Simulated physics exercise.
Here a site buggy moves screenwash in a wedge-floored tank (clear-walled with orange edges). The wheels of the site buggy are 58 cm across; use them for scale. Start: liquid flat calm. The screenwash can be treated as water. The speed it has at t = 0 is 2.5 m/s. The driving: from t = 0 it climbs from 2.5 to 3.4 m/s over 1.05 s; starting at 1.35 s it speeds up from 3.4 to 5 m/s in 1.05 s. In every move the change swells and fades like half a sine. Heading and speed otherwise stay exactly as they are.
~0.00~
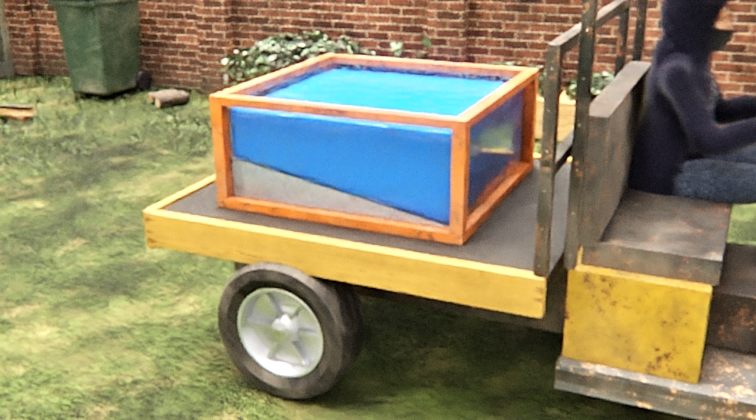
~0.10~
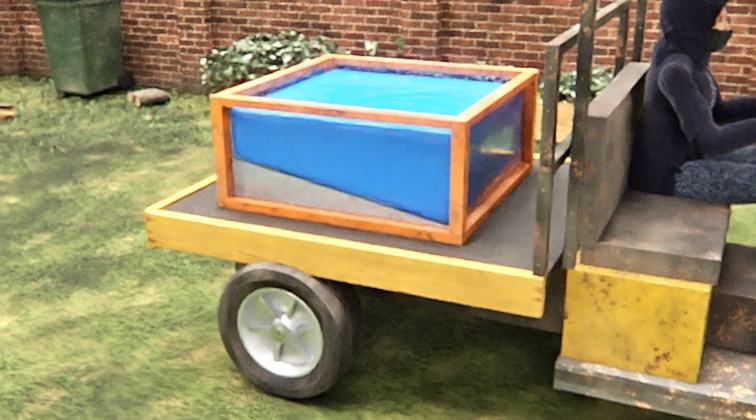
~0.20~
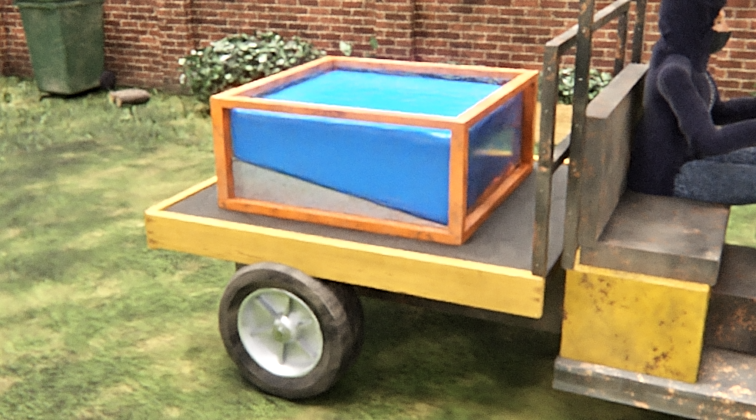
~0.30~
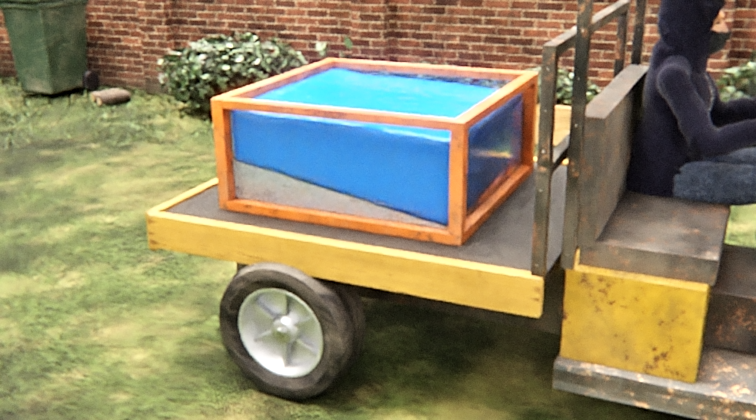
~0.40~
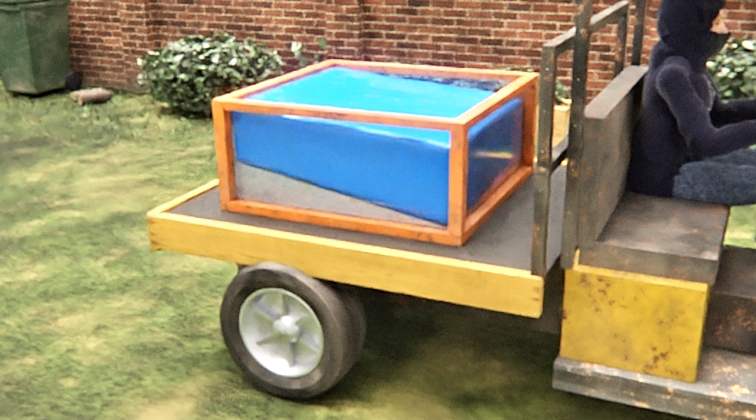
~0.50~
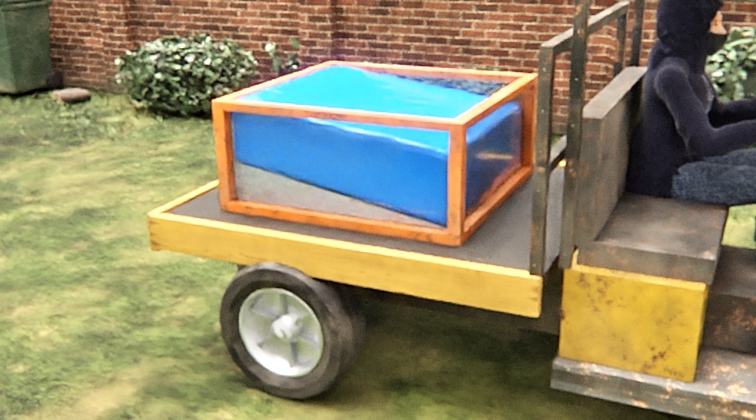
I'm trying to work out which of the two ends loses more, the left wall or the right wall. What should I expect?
Expect the left wall to lose more.
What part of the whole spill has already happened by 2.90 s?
About 90 per cent.
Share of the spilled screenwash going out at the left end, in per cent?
About 90 per cent.
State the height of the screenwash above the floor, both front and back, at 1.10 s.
Front level 34 cm, back level 38 cm.
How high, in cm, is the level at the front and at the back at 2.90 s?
At the front 48 cm, at the back 24 cm.
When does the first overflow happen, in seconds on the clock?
It happens at some 1.0 s.
By 1.10 s it stands 37 cm high behind and 34 cm in front; 1 per cent has gone over the left end.
By 2.00 s it stands 55 cm high behind and 21 cm in front; 2 per cent has gone over the left end.
By 2.90 s it stands 23 cm high behind and 48 cm in front; 18 per cent has gone over the left end, a little elsewhere.
By 5.39 s 21 per cent has gone over the left end, a little elsewhere; the right end has passed 0 per cent and the left end 19.
